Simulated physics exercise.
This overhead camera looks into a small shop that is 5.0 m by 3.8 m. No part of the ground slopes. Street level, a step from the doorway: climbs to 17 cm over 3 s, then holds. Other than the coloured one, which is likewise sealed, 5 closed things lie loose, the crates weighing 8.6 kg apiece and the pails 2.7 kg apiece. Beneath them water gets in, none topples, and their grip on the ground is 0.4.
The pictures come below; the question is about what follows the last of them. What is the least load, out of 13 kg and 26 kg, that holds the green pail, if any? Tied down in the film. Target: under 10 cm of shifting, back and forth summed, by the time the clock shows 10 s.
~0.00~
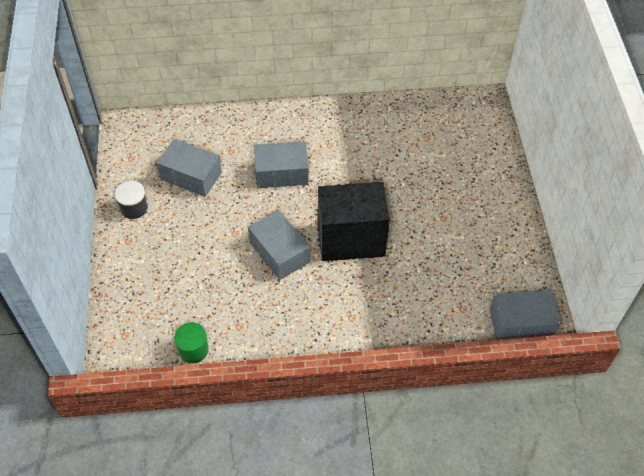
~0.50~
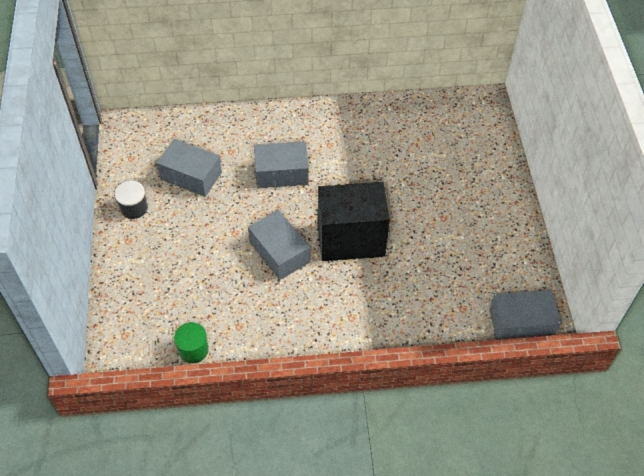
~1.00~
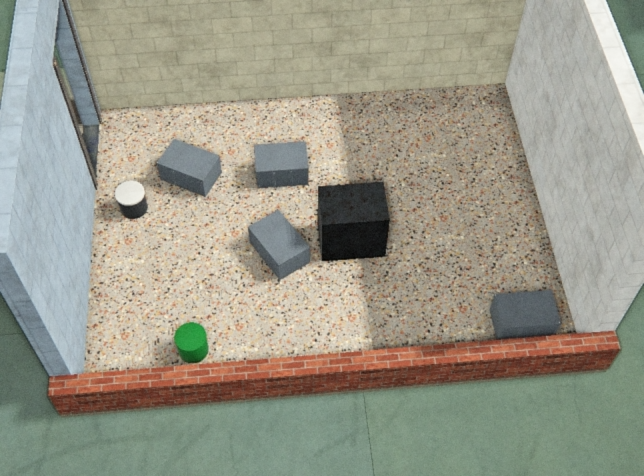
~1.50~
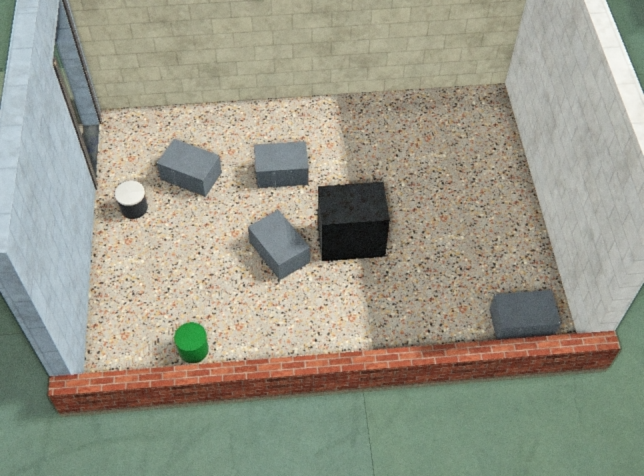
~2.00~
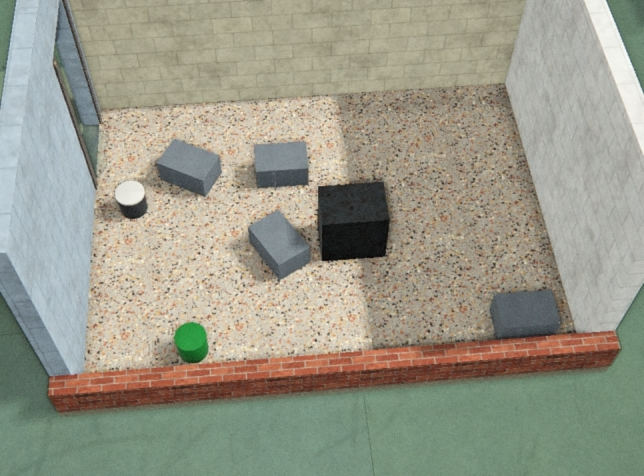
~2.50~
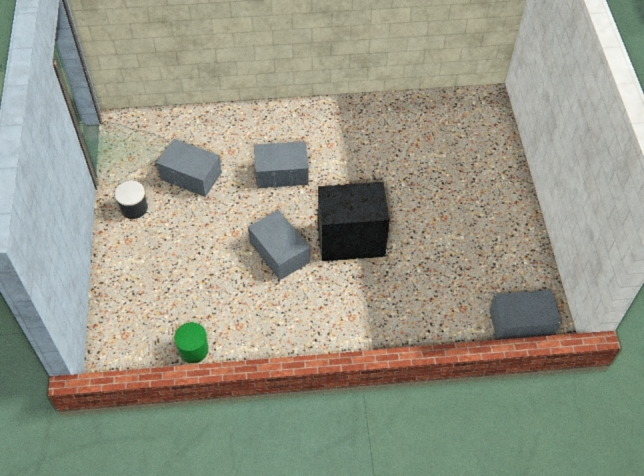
Winning option: The lighter.
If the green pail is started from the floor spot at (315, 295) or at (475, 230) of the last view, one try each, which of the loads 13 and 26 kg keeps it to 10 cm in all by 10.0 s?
For the first spot the lighter suffices, for the second the lighter suffices.
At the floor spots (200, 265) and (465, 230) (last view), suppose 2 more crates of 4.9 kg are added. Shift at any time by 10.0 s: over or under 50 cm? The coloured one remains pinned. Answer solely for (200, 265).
Its shift comes out smaller than that.
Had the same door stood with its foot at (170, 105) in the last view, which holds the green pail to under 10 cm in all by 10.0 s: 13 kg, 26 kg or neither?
Result: Lighter option suffices.
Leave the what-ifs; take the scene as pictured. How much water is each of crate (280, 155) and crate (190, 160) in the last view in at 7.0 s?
3 and 5 cm.
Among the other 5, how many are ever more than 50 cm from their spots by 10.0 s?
It works out to 2.
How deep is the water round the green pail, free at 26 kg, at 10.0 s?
2 cm, roughly.
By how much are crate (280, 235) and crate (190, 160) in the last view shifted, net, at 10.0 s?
Shifts: 30 cm / 200 cm.
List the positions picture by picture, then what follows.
In the first frame, the green pail at (190, 336), on the bottom; 0.0 m2 under water; 0 of 6 have shifted.
In the second frame, the green pail at (190, 336) rests on the ground; 0.0 m2 under water; 0 of 6 have shifted.
In the third frame, the green pail at (190, 336) rests on the ground; 0.0 m2 under water; 0 of 6 have shifted.
In the fourth frame, the green pail at (190, 336) rests on the ground; 0.0 m2 under water; 0 of 6 have shifted.
In the fifth frame, the green pail at (190, 336) rests on the ground; 0.0 m2 under water; 0 of 6 have shifted.
In the sixth frame, the green pail at (190, 336), on the bottom; water covers 0.5 m2; 0 of 6 have shifted.
After 3.5 s the green pail would be 0 cm from its start with 13 kg and 0 cm from its start with 26 kg; 0 cm of water round it then.
After 4.5 s the green pail would be 0 cm from its start with 13 kg and 0 cm from its start with 26 kg; 0 cm of water round it then.
After 7.0 s the green pail would be 0 cm from its start with 13 kg and 0 cm from its start with 26 kg; 1 cm of water round it then.
After 10.0 s the green pail would be 0 cm from its start with 13 kg and 0 cm from its start with 26 kg; 2 cm of water round it then.
